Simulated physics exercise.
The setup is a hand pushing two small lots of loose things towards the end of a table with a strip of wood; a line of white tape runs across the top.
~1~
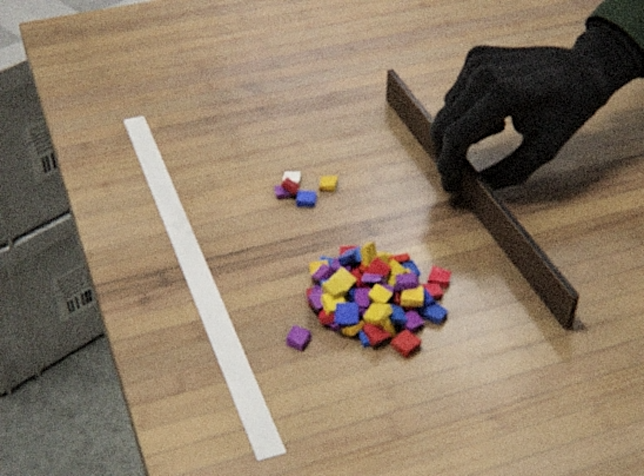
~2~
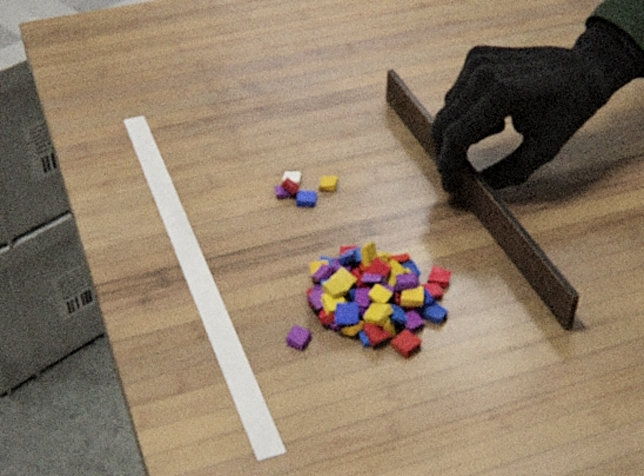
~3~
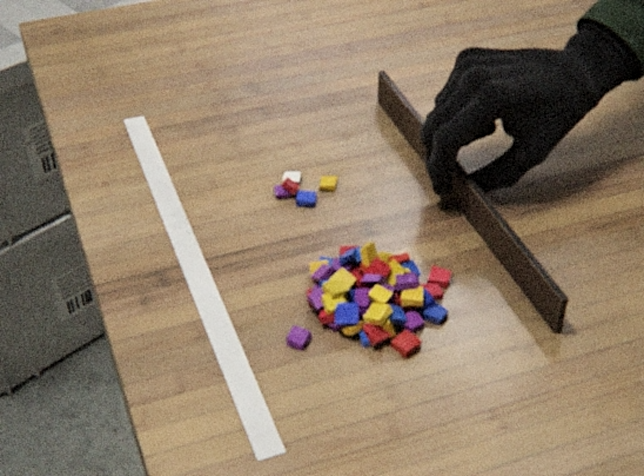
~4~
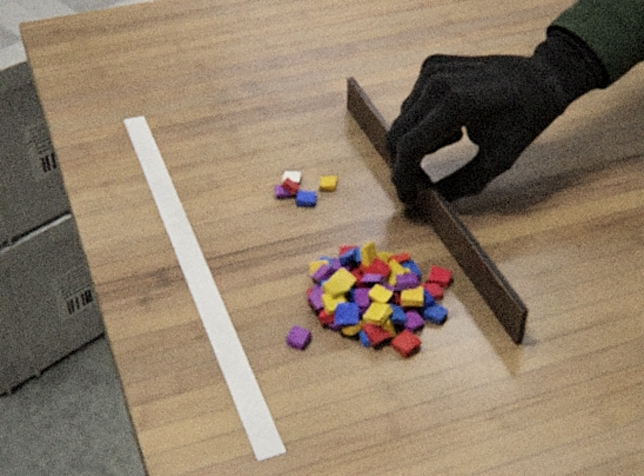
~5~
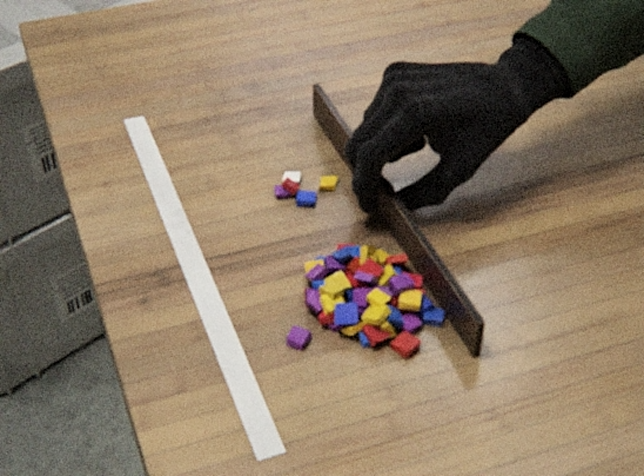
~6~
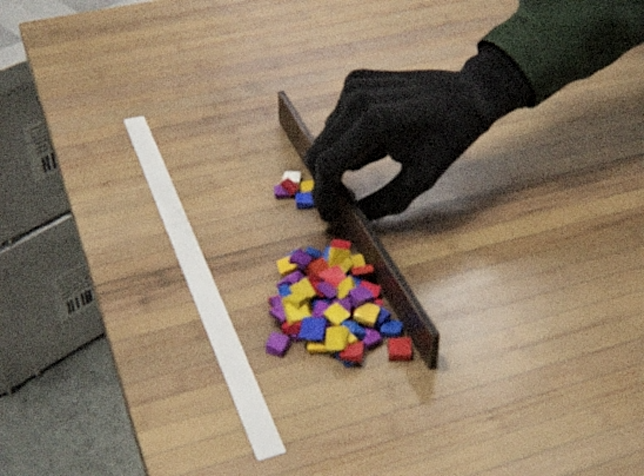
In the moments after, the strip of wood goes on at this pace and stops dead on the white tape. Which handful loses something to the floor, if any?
Near handful: Some of it falls. Far handful: None of it falls.
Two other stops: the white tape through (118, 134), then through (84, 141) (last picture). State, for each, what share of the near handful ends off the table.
40 % and 90 %.
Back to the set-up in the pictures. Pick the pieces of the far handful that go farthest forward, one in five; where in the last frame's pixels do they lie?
Rest point near (131, 229) px.
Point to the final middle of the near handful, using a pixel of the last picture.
Looks like it settles around (167, 346).
Then, 0.34 s after the last picture, strip of wood still moving, near (259, 215); near handful all on the table, its front near (194, 332); far handful all on the table, its front near (210, 209).
Then, 0.71 s after the last picture, strip of wood stopped at the white tape; near handful a small part over the edge; far handful all on the table, its front near (129, 228).
Then, 0.99 s after the last picture, strip of wood stopped at the white tape; near handful about a quarter over the edge; far handful all on the table, its front near (129, 228).
At rest, strip of wood stopped at the white tape; near handful about a quarter over the edge; far handful all on the table, its front near (129, 228).
